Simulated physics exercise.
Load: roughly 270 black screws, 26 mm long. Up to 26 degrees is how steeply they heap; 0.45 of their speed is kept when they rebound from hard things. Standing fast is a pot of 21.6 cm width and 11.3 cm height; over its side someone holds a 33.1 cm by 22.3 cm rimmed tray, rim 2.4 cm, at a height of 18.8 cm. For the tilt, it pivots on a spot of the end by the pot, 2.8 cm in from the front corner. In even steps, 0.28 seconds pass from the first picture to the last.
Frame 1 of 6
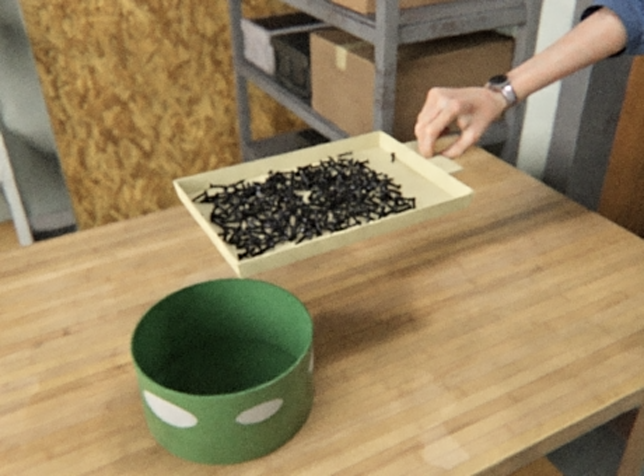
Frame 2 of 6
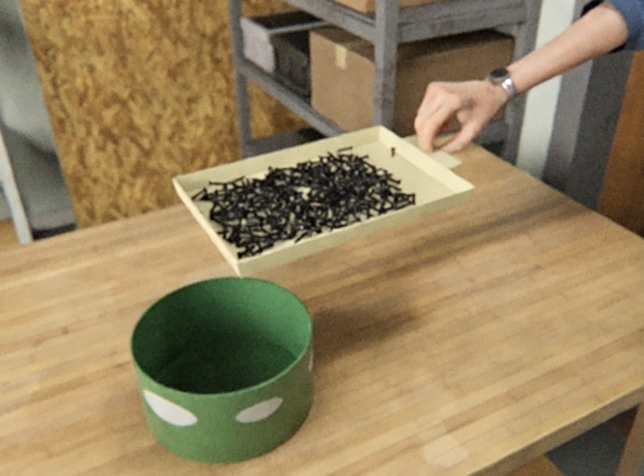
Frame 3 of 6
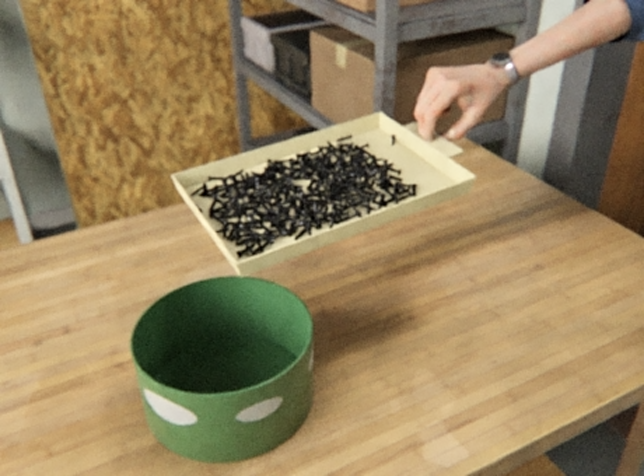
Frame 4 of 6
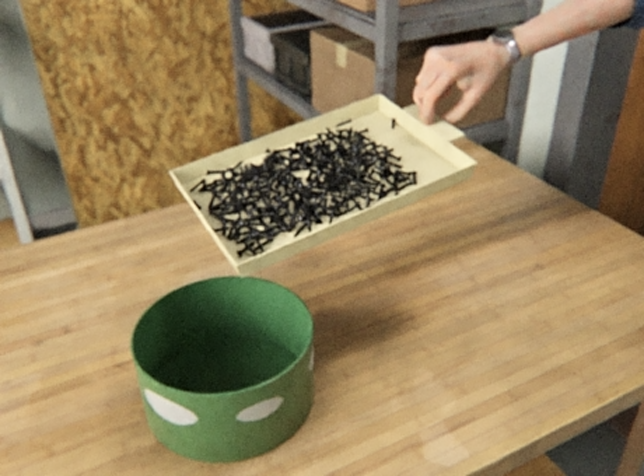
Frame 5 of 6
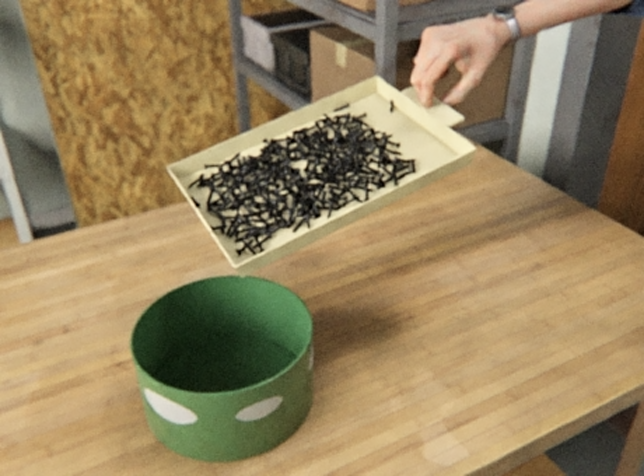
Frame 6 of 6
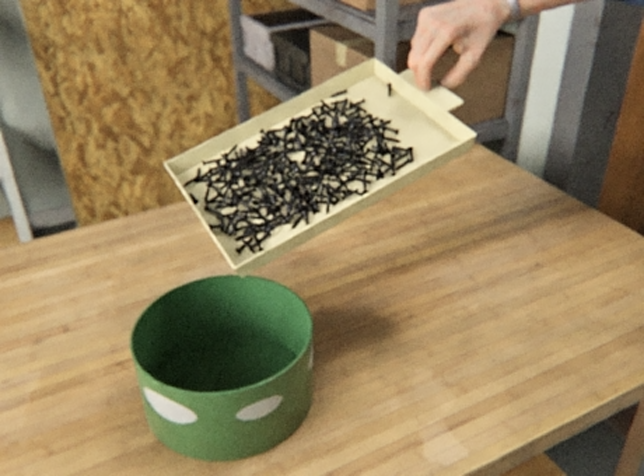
A hand steadily raises the right end of a tray of black screws beside a green pot.
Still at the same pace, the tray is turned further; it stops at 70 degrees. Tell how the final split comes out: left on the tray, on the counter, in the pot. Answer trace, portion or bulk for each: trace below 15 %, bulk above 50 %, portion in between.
Left on the tray: Portion. Counter: Trace. Pot: Bulk.
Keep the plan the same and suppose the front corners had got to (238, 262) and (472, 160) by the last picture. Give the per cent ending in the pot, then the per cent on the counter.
Pot 65; counter 0.
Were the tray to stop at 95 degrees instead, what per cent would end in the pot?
Near 100 %, then.
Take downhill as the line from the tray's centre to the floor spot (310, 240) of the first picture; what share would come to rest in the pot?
Roughly 50 per cent.
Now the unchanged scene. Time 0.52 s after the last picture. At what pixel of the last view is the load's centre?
The load's centre is near (222, 224) at that time.
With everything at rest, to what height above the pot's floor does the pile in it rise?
Measured height: Approx. 2.5 cm.
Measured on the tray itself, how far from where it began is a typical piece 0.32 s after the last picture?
I'd say close to 6 centimetres.
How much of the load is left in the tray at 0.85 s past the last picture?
I'd put it at roughly 40 per cent.
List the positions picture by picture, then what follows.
Tray tilt 0 degrees, front corners at (240, 261) and (470, 191); middle of the pieces at (303, 202); pot at (223, 331), in the first picture.
Tray tilt 1 degrees, front corners at (239, 260) and (470, 186); middle of the pieces at (303, 199), in the second picture.
Tray tilt 4 degrees, front corners at (239, 260) and (471, 176), lowest corner left front; middle of the pieces at (303, 193), in the third picture.
Tray tilt 9 degrees, front corners at (238, 262) and (472, 162), lowest corner left front; middle of the pieces at (302, 185), in the fourth picture.
Tray tilt 13 degrees, front corners at (237, 263) and (471, 148), lowest corner left front; middle of the pieces at (300, 176), in the fifth picture.
Tray tilt 18 degrees, front corners at (236, 264) and (471, 134), lowest corner left front; middle of the pieces at (298, 168); pot at (222, 327), in the sixth picture.
Then, 0.32 s after the last picture, tilt 44 degrees; the tray holds 100 %, the pot 0 %.
Then, 0.52 s after the last picture, tilt 60 degrees; the tray holds 100 %, the pot 0 %.
Then, 0.85 s after the last picture, tilt 70 degrees; the tray holds 40 %, the pot 55 %.
In the end, tray 30 %, counter 0 %, pot 65 %.
